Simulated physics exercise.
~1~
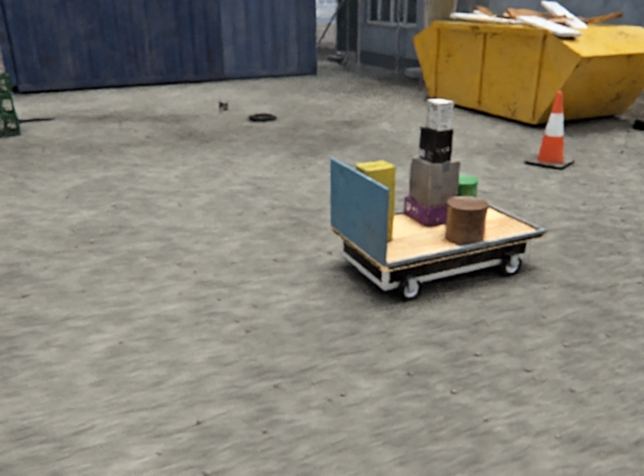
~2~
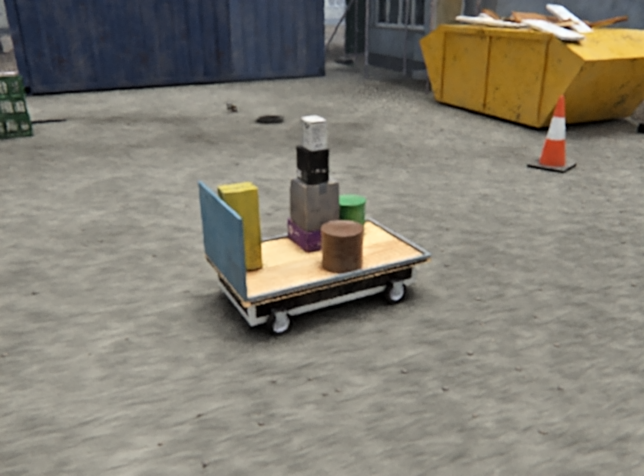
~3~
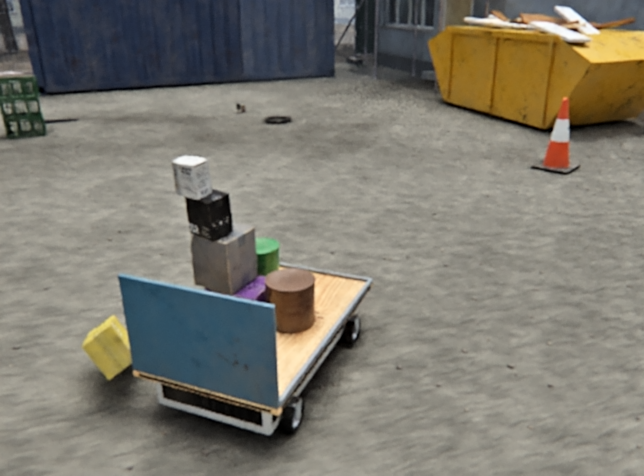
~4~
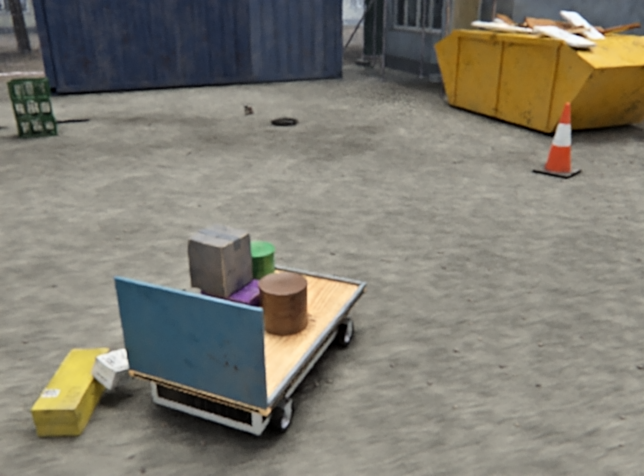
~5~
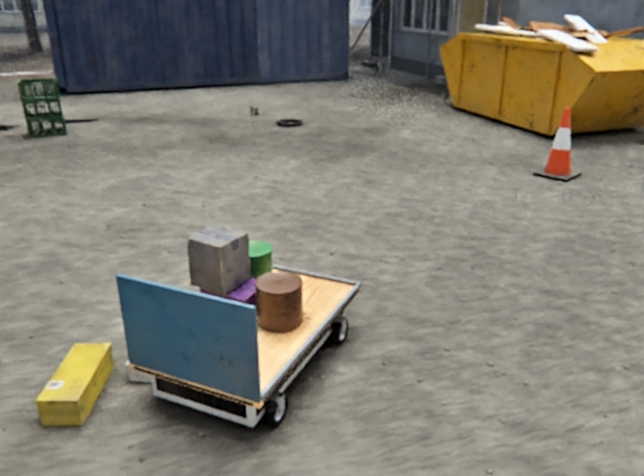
A low flat cart with a blue board at its front end rolls leftward across a grey paved yard, seen from slightly above, with a dark blue container, a yellow skip and a traffic cone behind. It carries a stack of purple, grey, black and white boxes, a tall yellow box, and brown and green pails. As the cart turns toward the viewer, the yellow box falls to the ground at the left and the stack leans. The white and black boxes then topple off. The cart stops with the grey and purple boxes and both pails aboard, while the yellow box lies beside it.
